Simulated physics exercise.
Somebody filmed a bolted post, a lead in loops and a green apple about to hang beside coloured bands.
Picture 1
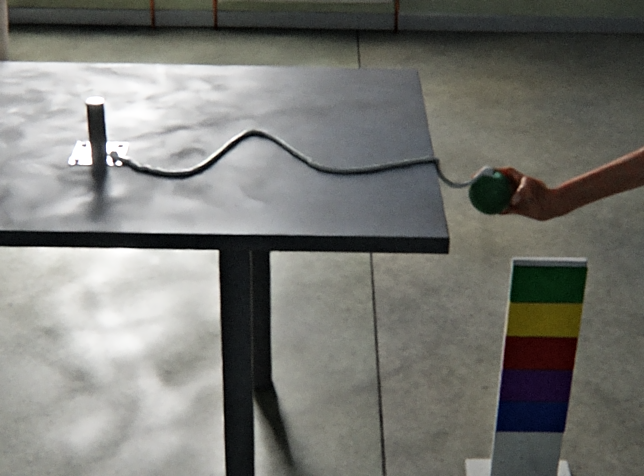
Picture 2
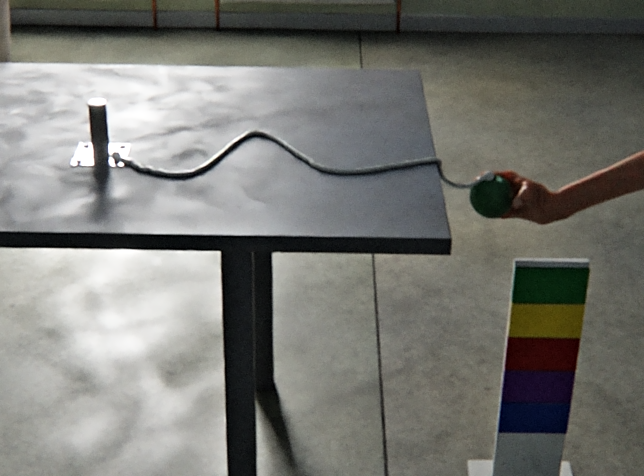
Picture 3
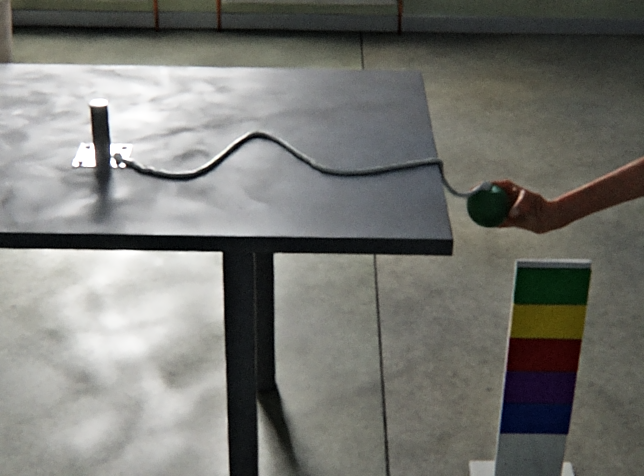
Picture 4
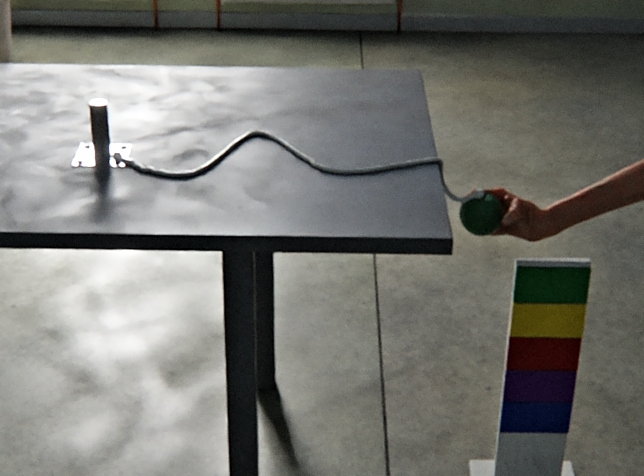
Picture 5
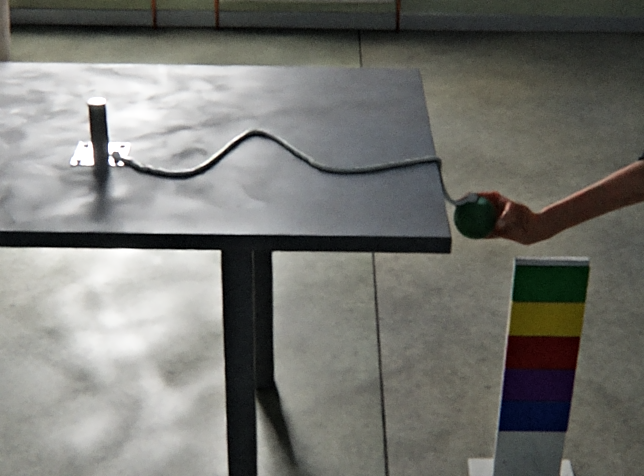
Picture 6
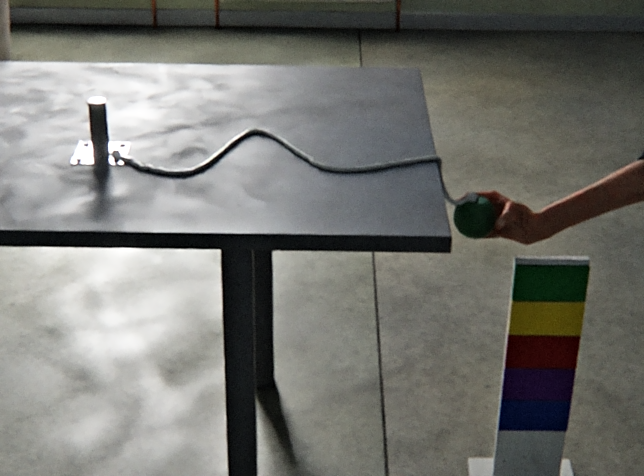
In a room with a smooth grey concrete floor, a dark table is seen from slightly above by a nearly still camera. A grey cord runs in loose curves from a metal post at left over the table's right edge to a green ball-like object, beside a board banded green, yellow, red, purple and blue. The hand holding the object shifts it slightly down and left, then stays nearly still.
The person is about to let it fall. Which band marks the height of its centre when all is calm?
The red one.
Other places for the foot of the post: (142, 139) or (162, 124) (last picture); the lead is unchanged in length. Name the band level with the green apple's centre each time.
In that order: Purple; purple.
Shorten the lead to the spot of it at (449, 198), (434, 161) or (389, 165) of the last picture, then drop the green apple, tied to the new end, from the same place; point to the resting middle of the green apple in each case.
Try by try, around (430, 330), (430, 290) and (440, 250).
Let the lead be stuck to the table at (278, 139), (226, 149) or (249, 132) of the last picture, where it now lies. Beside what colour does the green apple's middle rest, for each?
In that order: Green; yellow; green.
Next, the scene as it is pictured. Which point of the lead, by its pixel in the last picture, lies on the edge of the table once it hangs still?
The one at (317, 164).
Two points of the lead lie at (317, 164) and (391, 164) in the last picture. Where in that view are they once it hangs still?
The first at (436, 159), the second at (435, 227).
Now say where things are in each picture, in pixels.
Green apple (491, 193); green (549, 286); yellow (544, 321); red (540, 354); purple (536, 387); blue (532, 418), in the first picture.
Green apple (492, 197); lead through (142, 169) (215, 159) (272, 138) (322, 168) (411, 163), in the second picture.
Green apple (489, 206), in the third picture.
Green apple (481, 215); lead through (144, 170) (217, 159) (273, 138) (324, 169) (412, 163), in the fourth picture.
Green apple (475, 218), in the fifth picture.
Green apple (475, 217); lead through (142, 168) (215, 157) (272, 136) (322, 167) (411, 161), in the sixth picture.
Early on, apple near (460, 334); level with yellow.
Midway, apple near (395, 345); level with red.
Near the end, apple near (436, 349); level with red.
Finally, apple near (428, 349); level with red. The lead holds its middle at red.
